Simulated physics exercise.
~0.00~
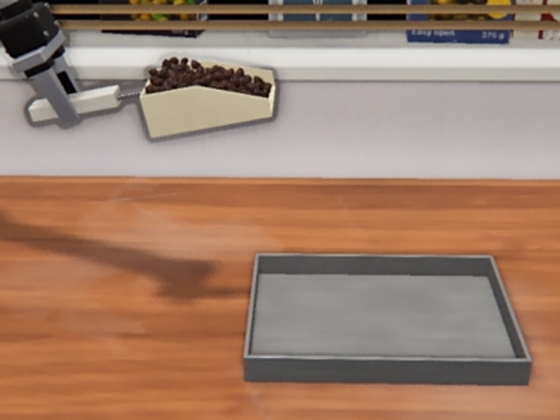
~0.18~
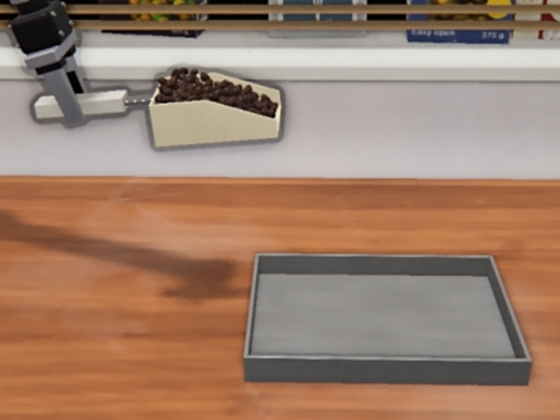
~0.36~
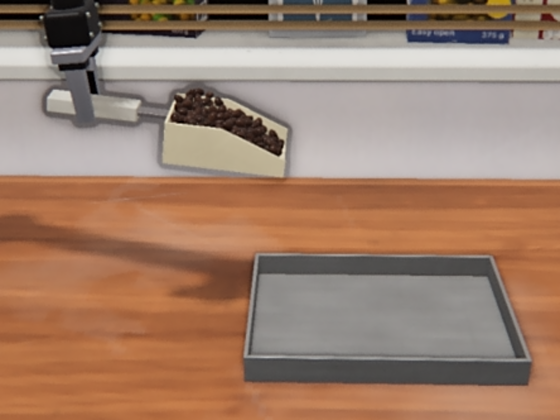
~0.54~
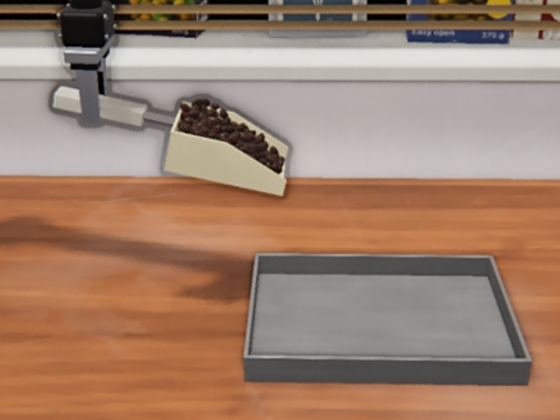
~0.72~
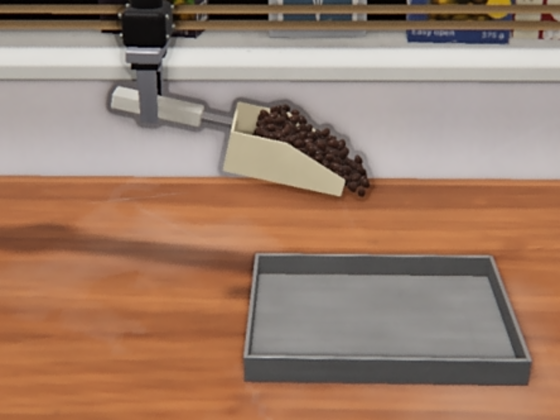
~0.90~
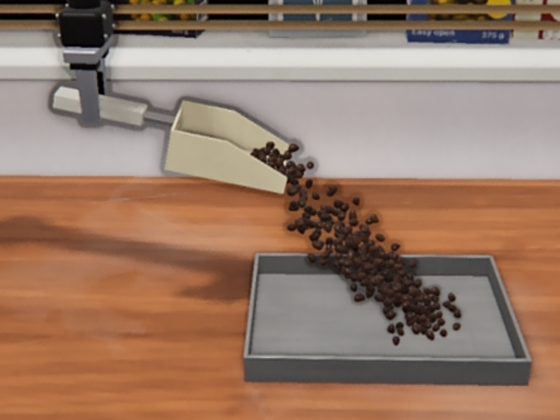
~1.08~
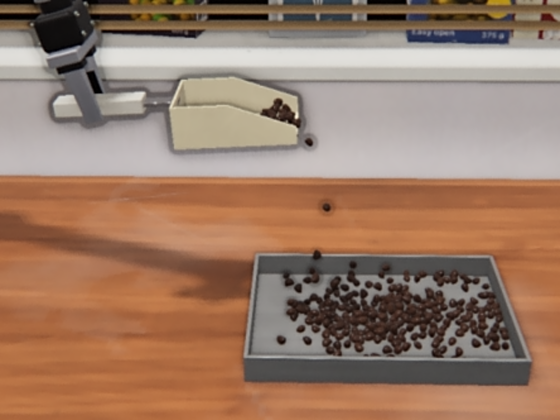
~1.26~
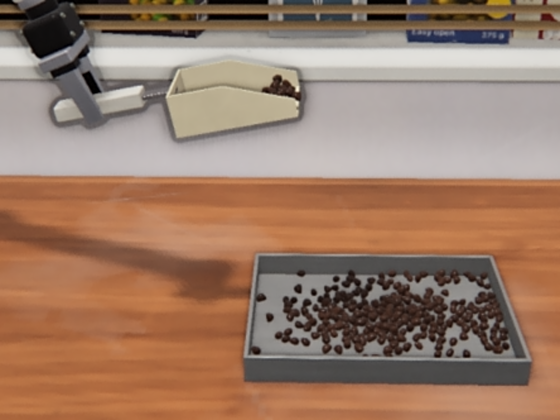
On a wooden table top with a shallow grey tray on it, a robot gripper holds a pale scoop heaped with small dark brown beans in the air to the left of the tray. The scoop lowers slightly and tips its open front downward, then shifts to the right, with beans crowding at its lip. As it moves back to the left, the beans pour out in a stream and land in the tray. The scoop then levels, tilts back and rises a little while the last few beans drop. Finally, beans lie scattered across the tray, and a small cluster remains near the scoop's front edge.
